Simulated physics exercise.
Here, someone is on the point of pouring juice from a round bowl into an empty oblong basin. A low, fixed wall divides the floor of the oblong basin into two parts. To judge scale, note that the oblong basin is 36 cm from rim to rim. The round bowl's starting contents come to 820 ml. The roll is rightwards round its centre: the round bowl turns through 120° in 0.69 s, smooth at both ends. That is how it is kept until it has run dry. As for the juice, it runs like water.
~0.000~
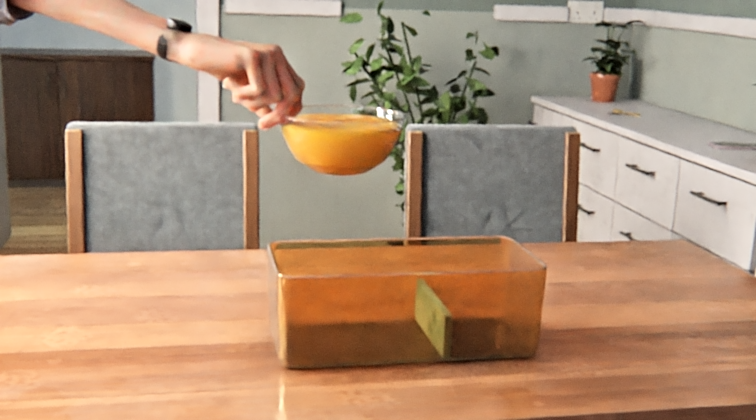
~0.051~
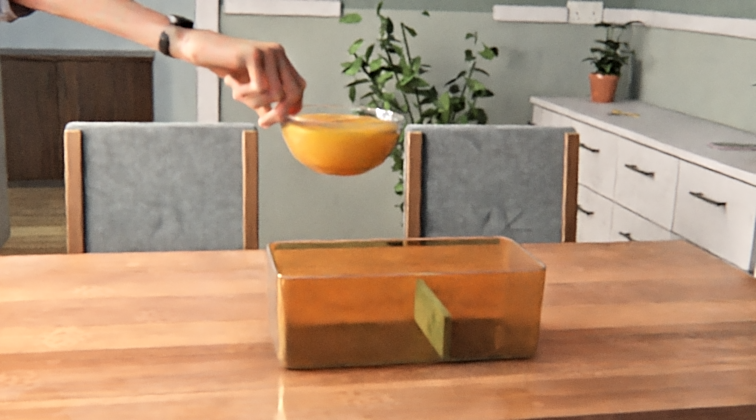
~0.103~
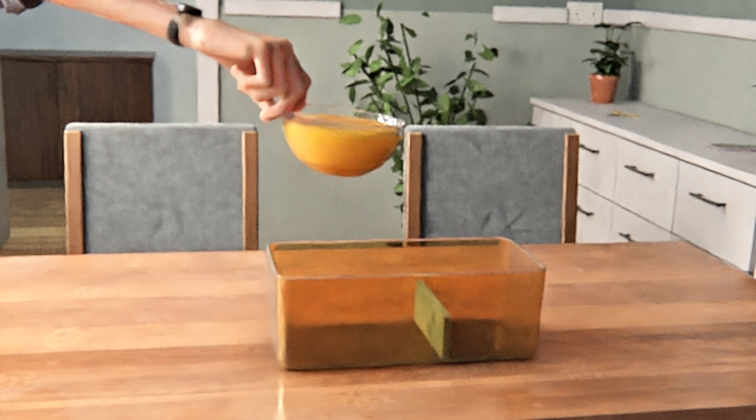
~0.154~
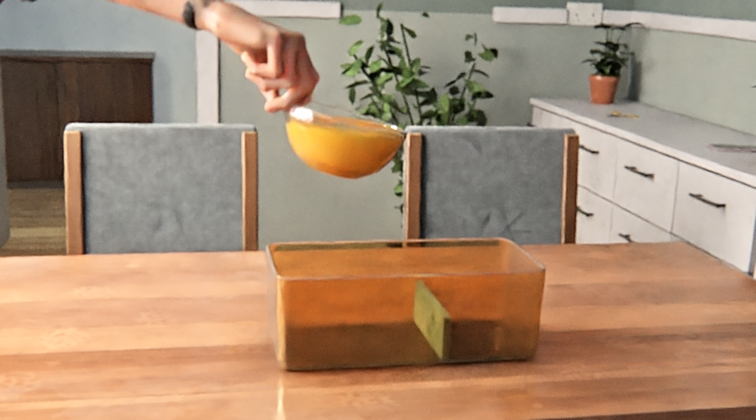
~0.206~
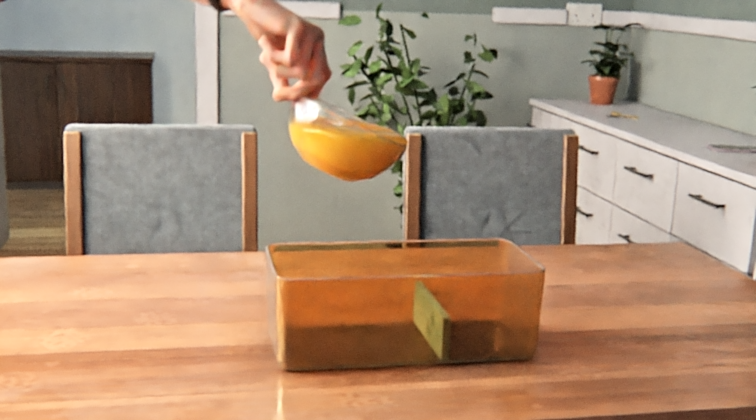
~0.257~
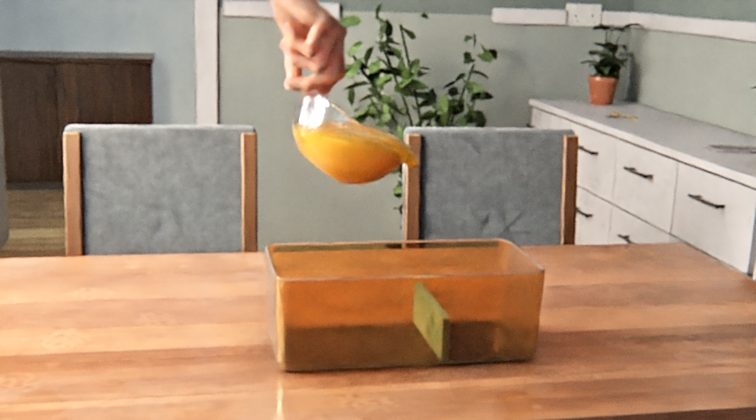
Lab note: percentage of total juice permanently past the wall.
Approx. 44 %.
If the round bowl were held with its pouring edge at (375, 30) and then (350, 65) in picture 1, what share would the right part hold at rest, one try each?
Try 1: 30 %; try 2: 5 %.
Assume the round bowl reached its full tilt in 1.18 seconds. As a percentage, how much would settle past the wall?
Then you'd be looking at around 65 in a hundred.
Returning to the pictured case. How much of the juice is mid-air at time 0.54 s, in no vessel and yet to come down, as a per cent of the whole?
Roughly 30 %.
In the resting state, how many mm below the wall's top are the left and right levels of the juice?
Roughly 48 mm on the left side and roughly 42 mm on the right.
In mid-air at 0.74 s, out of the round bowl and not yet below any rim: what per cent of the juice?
Roughly 6 per cent.
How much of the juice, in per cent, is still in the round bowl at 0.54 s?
Around 4 percent.
By 0.54 s the tilt is 106° and 4 per cent is still to pour, 21 is left of the wall and 45 right of it.
By 0.74 s the tilt is 120° and 0 per cent is still to pour, 51 is left of the wall and 43 right of it.
By 0.96 s the tilt is 120° and 0 per cent is still to pour, 52 is left of the wall and 44 right of it.
By 1.19 s the tilt is 120° and 0 per cent is still to pour, 53 is left of the wall and 44 right of it.
At rest 53 per cent lies left of the wall, 44 right of it and 3 outside.
